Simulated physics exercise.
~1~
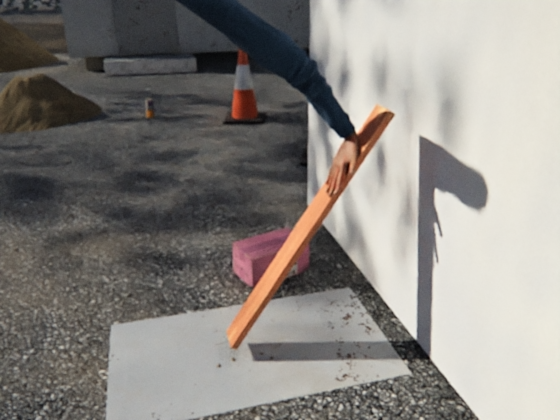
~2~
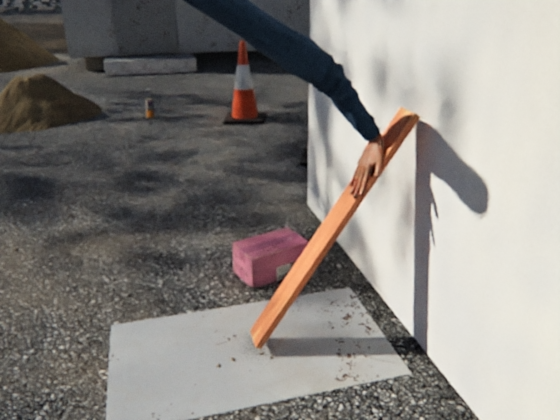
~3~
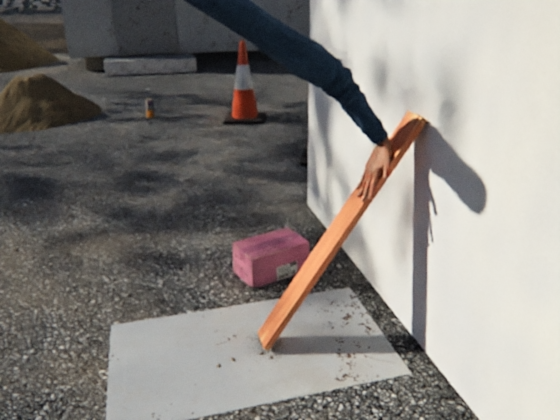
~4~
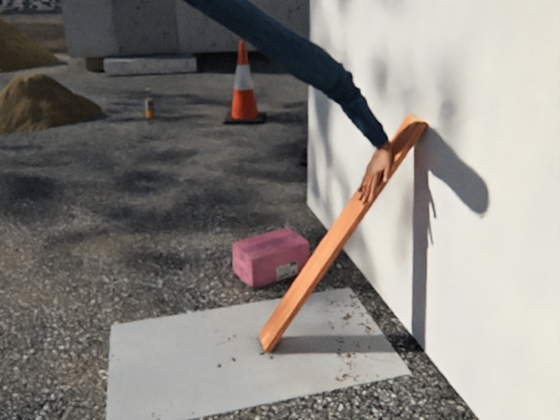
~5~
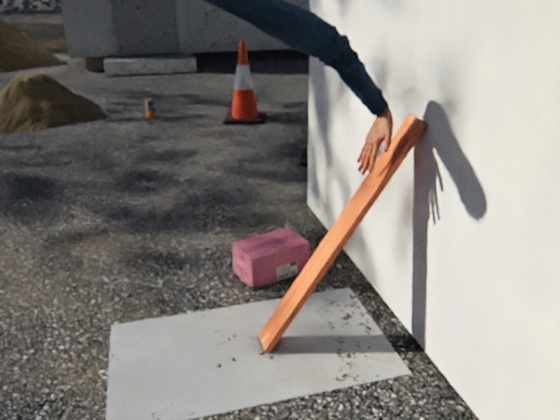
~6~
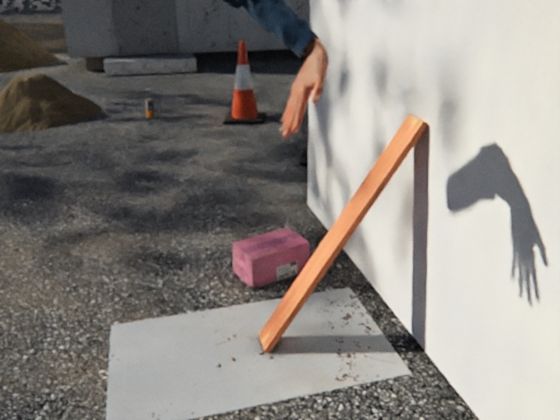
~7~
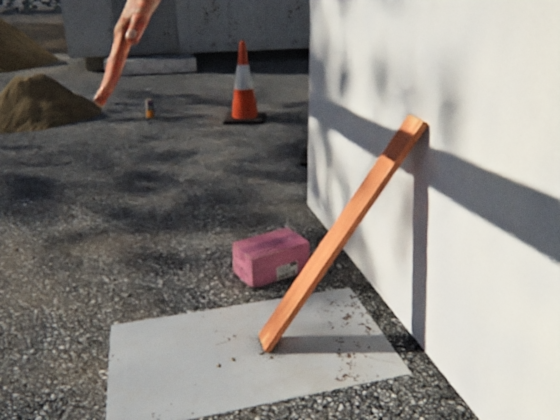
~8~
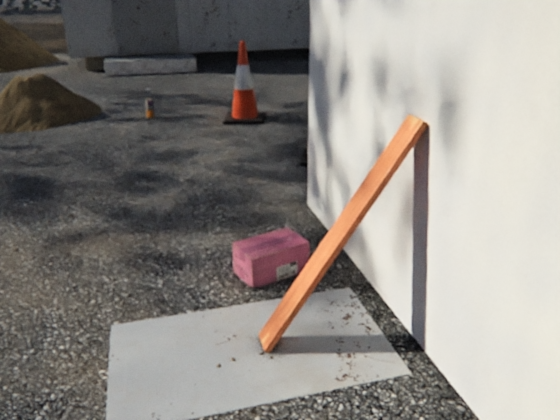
Orange plank being leaned against a white wall by a hand, which lets go and withdraws left, leaving the plank standing.
